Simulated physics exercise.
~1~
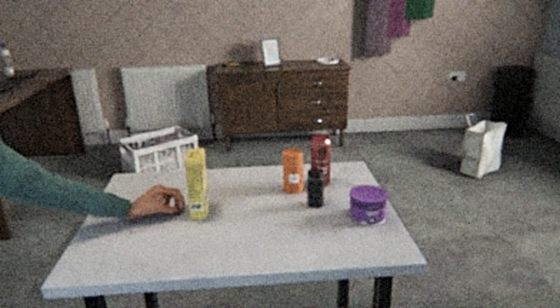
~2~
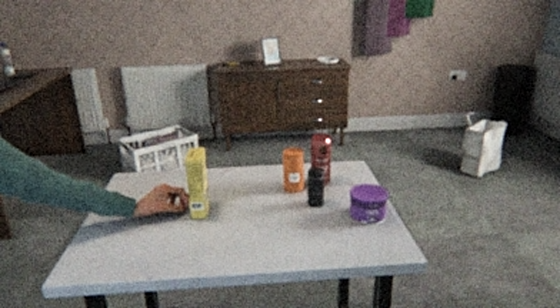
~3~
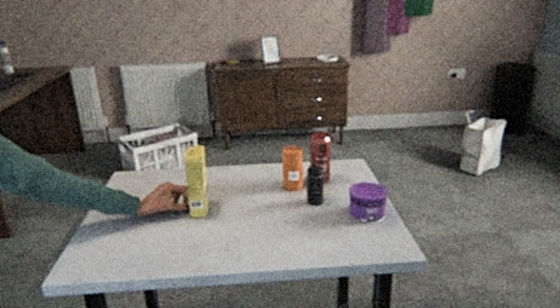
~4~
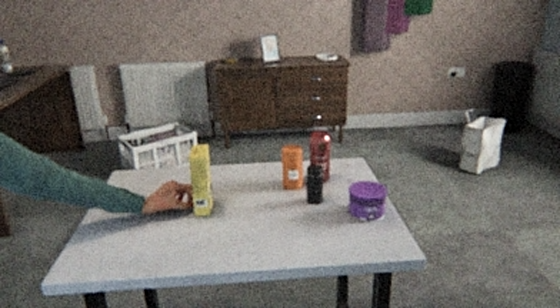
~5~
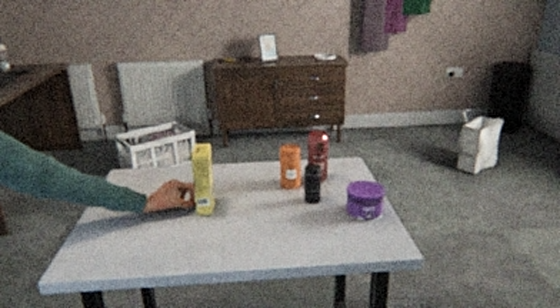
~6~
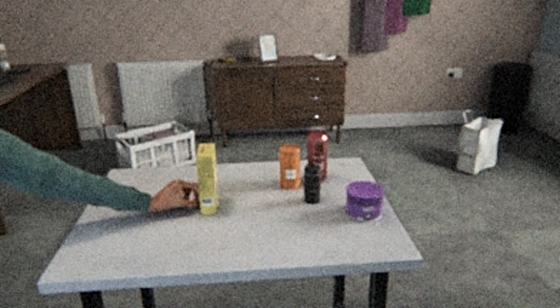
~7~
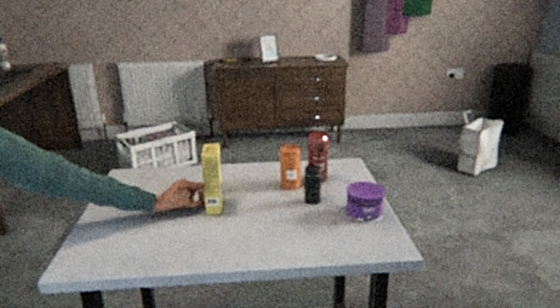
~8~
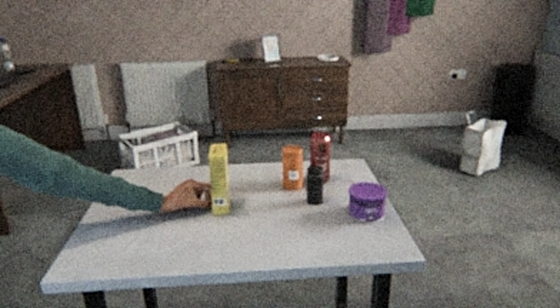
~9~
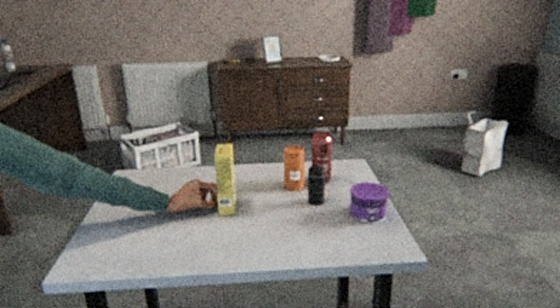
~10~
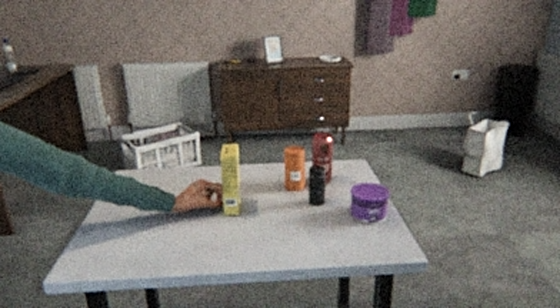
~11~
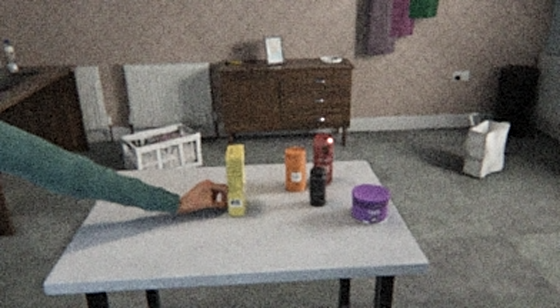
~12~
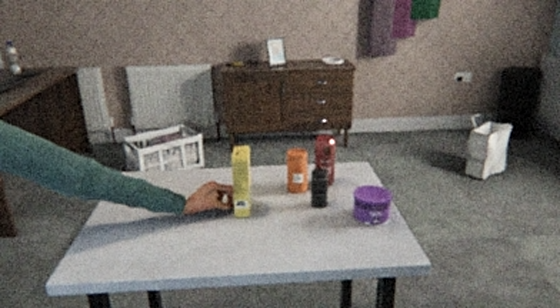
In a carpeted room, seen from in front of a pale table by a slightly swaying camera, a dark wooden chest of drawers stands against the far wall. On the table are a tall yellow packet at left, an orange container, a red one and a small black one grouped right of centre, and a purple tub at right. A hand in a green sleeve reaches in from the left and meets the packet. It pushes the packet slowly and steadily to the right, and the packet slides upright toward the group. At the end the packet still stands, short of the others, which have stayed put, with the hand beside it.
